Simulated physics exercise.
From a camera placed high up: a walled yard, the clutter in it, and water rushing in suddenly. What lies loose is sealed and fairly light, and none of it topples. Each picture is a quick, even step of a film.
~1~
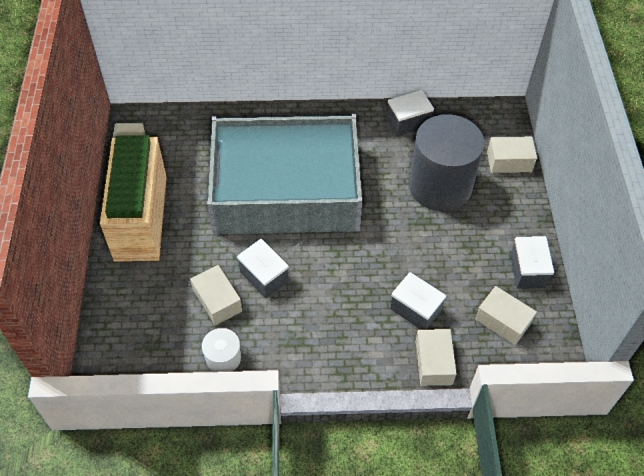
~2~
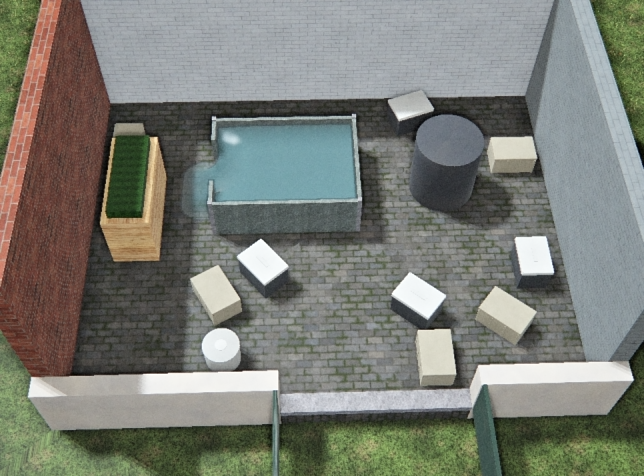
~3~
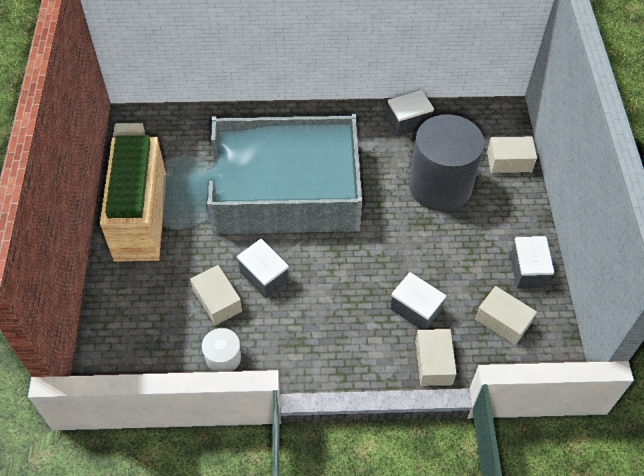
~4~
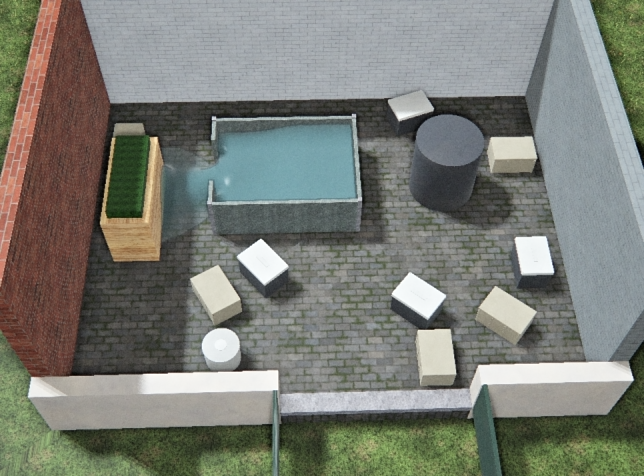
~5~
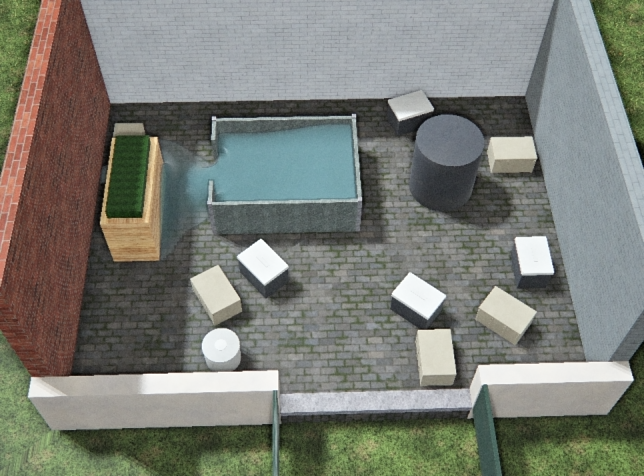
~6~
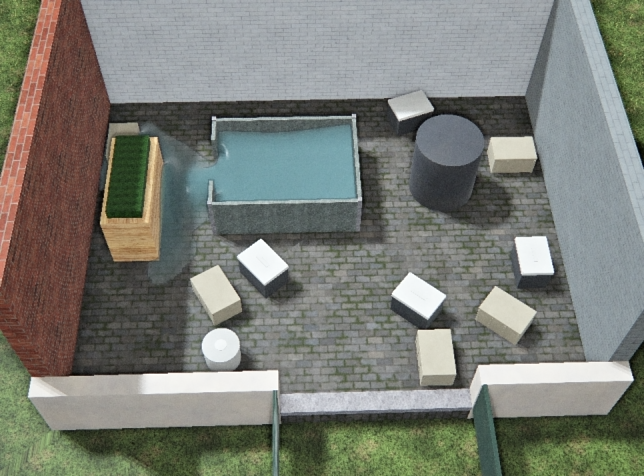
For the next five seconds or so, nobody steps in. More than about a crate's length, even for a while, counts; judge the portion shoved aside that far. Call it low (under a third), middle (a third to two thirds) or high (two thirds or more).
Low.
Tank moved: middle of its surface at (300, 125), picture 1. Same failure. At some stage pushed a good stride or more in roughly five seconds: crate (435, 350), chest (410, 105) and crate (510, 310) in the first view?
Object by object: Below the mark, below the mark, below the mark.
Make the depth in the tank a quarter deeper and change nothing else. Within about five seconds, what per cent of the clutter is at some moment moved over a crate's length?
By my count, 40 %.
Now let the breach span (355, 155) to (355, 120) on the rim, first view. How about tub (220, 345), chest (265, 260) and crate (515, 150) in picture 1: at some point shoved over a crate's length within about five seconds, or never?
Results in order: Stayed within it / stayed within it / moved that far.
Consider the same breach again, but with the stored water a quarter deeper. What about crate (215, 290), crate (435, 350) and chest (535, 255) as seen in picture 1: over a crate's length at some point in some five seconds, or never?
The first one: Reaches it. The second: Reaches it. The third: Doesn't reach it.
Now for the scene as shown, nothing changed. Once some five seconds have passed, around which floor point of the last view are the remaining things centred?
Around pixel (399, 269).
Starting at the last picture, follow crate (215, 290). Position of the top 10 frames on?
Estimated position: Around (254, 320).
A moment on, 0 of 10 are well off their spots; 0 afloat.
Next, 1 of 10 are well off their spots; 1 afloat.
Later, 2 of 10 are well off their spots; 1 afloat.
In the end, 2 of 10 are well off their spots, and 2 have been at some point; 1 afloat.
